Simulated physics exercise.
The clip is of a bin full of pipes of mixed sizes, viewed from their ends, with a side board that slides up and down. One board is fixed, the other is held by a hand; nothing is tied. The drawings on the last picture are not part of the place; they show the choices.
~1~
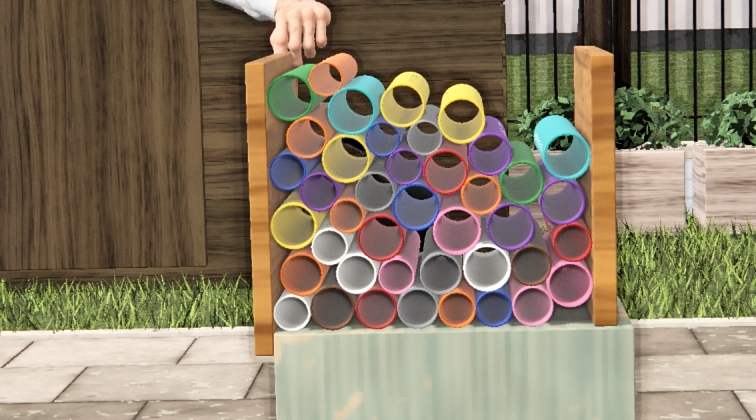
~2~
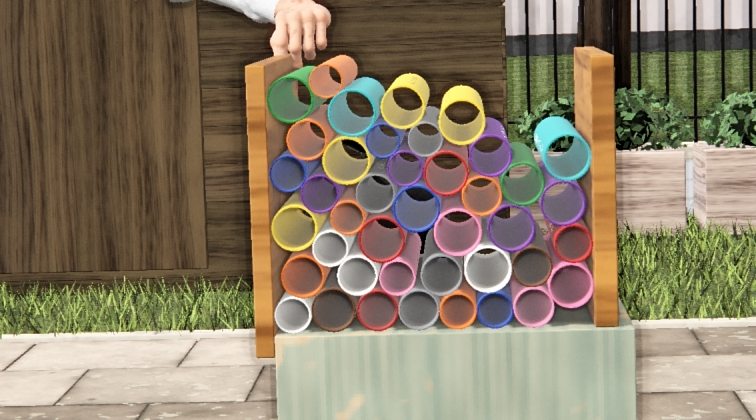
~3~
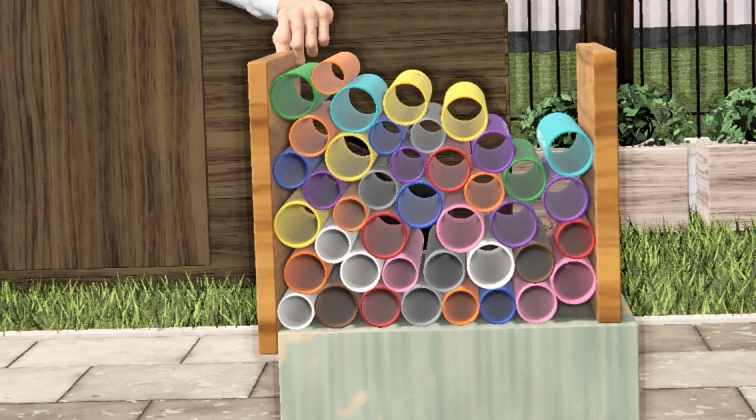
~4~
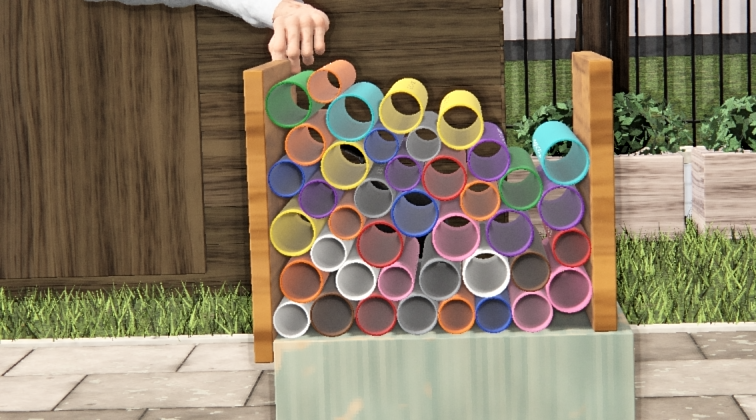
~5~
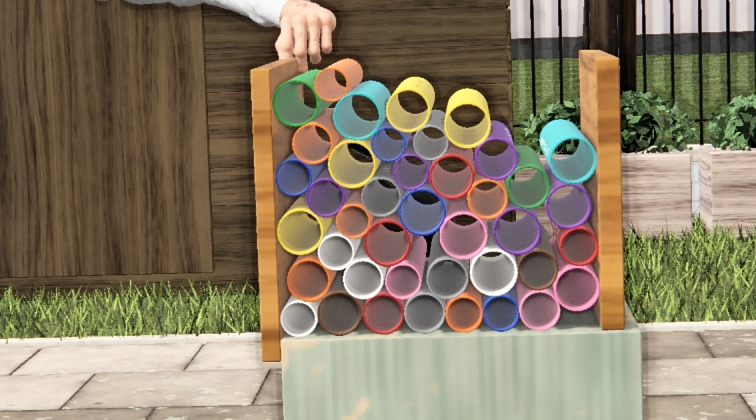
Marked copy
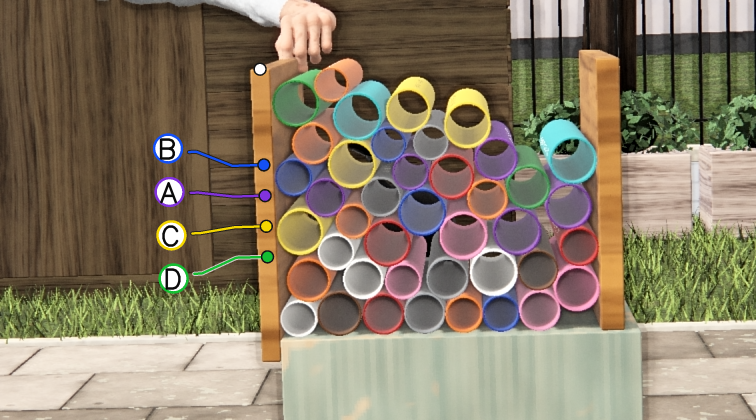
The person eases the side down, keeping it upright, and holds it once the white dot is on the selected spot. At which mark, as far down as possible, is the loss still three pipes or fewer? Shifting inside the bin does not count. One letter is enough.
No lower than A.
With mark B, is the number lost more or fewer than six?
It loses fewer than six.
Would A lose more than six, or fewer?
Fewer than six.
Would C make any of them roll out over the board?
Yes.
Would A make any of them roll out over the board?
Yes, at A.
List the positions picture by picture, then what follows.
A purple pipe (404, 167); a turquoise pipe (352, 111); an orange pipe (326, 79), in the first frame.
An orange pipe (326, 81); side board (278, 193), in the second frame.
A white pipe (296, 312); a blue pipe (498, 306), in the third frame.
A white pipe (329, 253); a pink pipe (456, 237), in the fourth frame.
A blue pipe (294, 177); a yellow pipe (352, 164); a purple pipe (410, 172), in the fifth frame.
On the marked copy, A at (265, 195); B at (264, 165); C at (266, 226); D at (268, 257); the white dot at (260, 69).
Following A. Soon after the start, top of the board (273, 127).
Later, top of the board (275, 194).
In the end, top of the board (275, 194), one out over the board.
As for the rest, B one out over the board; C four out over the board; D more than three out over the board.
